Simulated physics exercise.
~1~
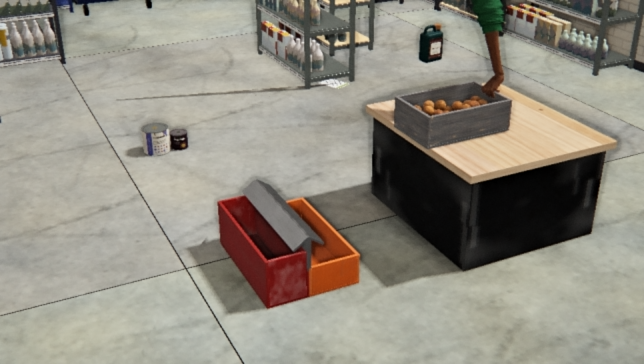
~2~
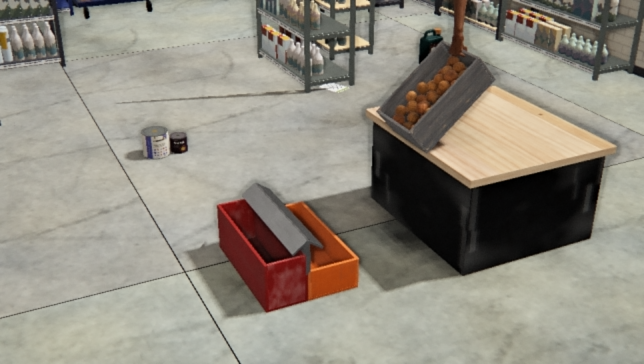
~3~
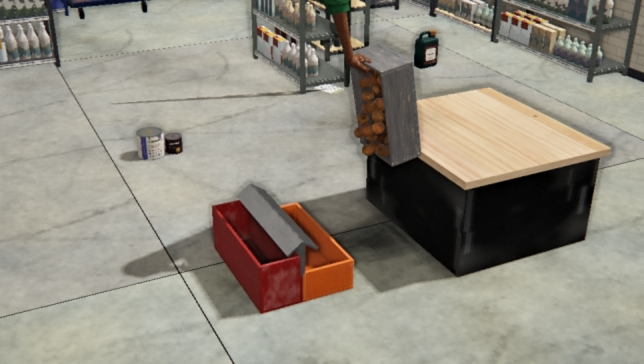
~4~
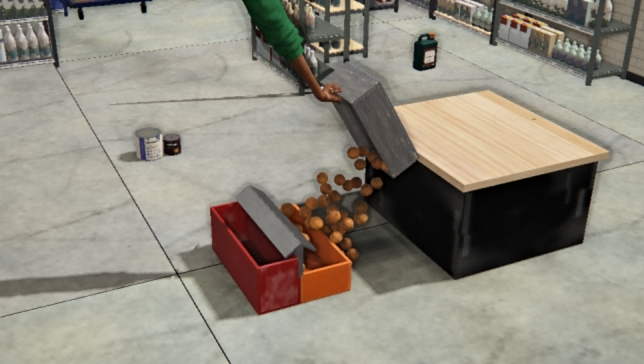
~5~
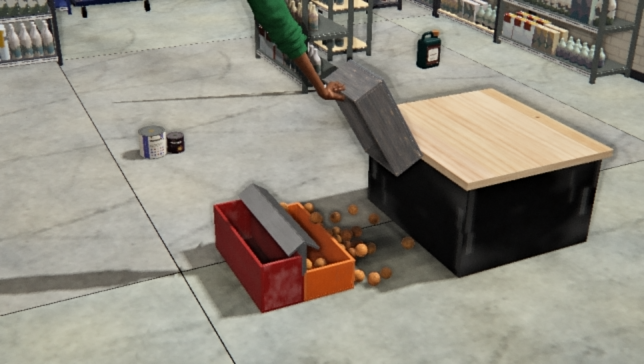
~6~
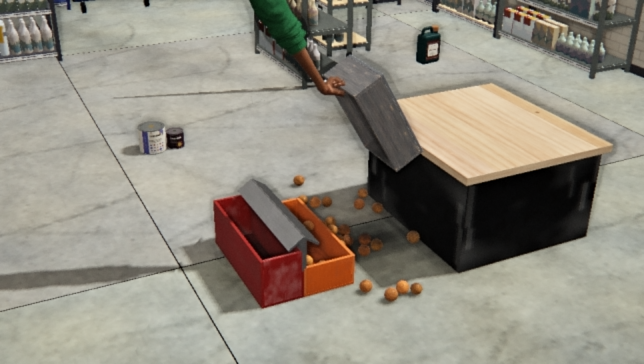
Grey tote tipped off a bench by a green-sleeved arm, spilling onions into an orange tote and across the floor beside it.
